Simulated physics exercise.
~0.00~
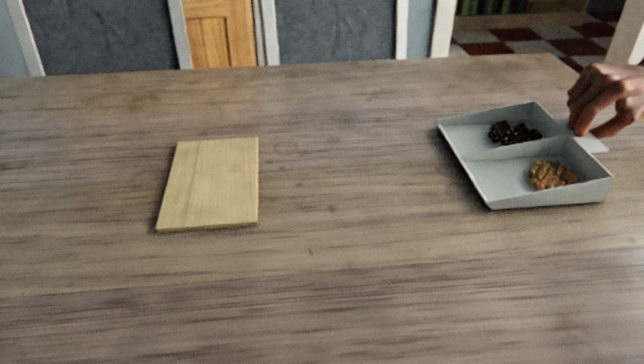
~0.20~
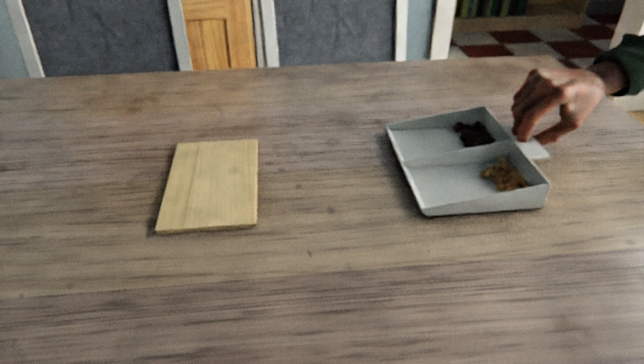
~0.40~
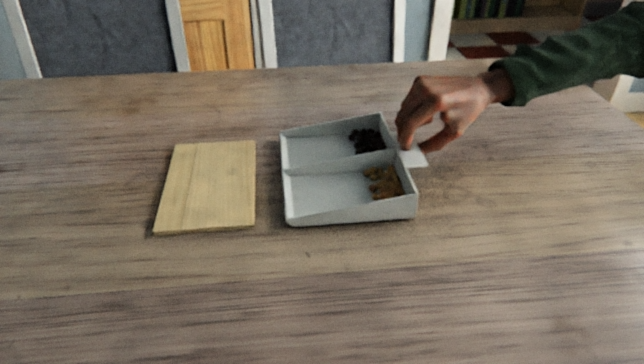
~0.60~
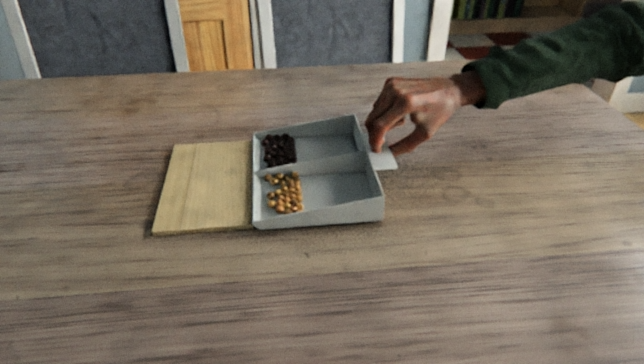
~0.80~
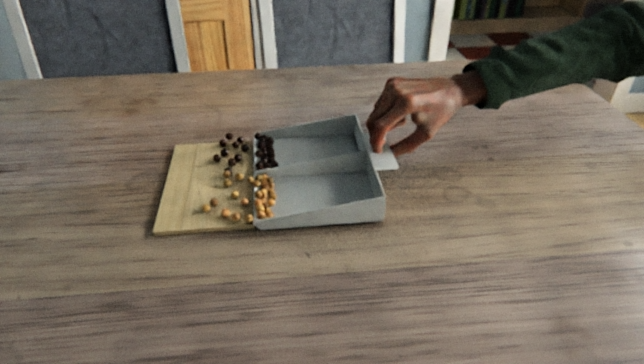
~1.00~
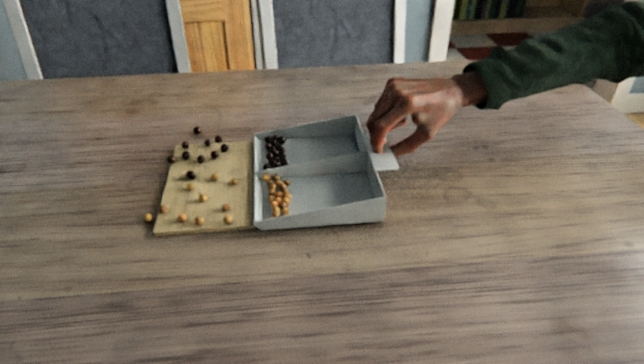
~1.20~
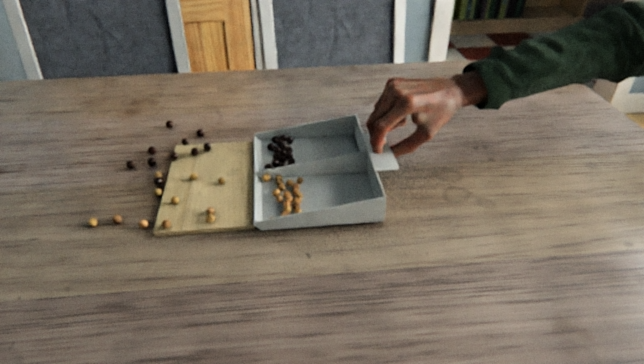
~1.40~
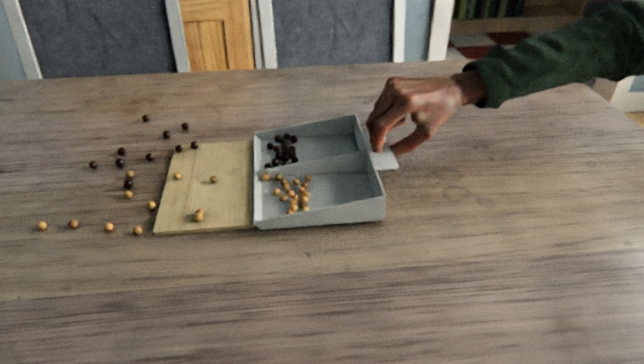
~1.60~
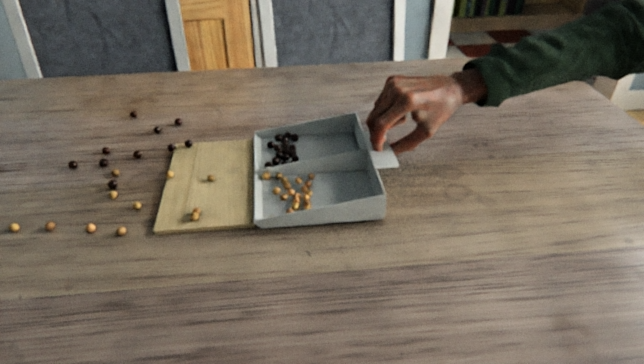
On a wooden table, a hand slides a divided tray into a board, spilling some beads.
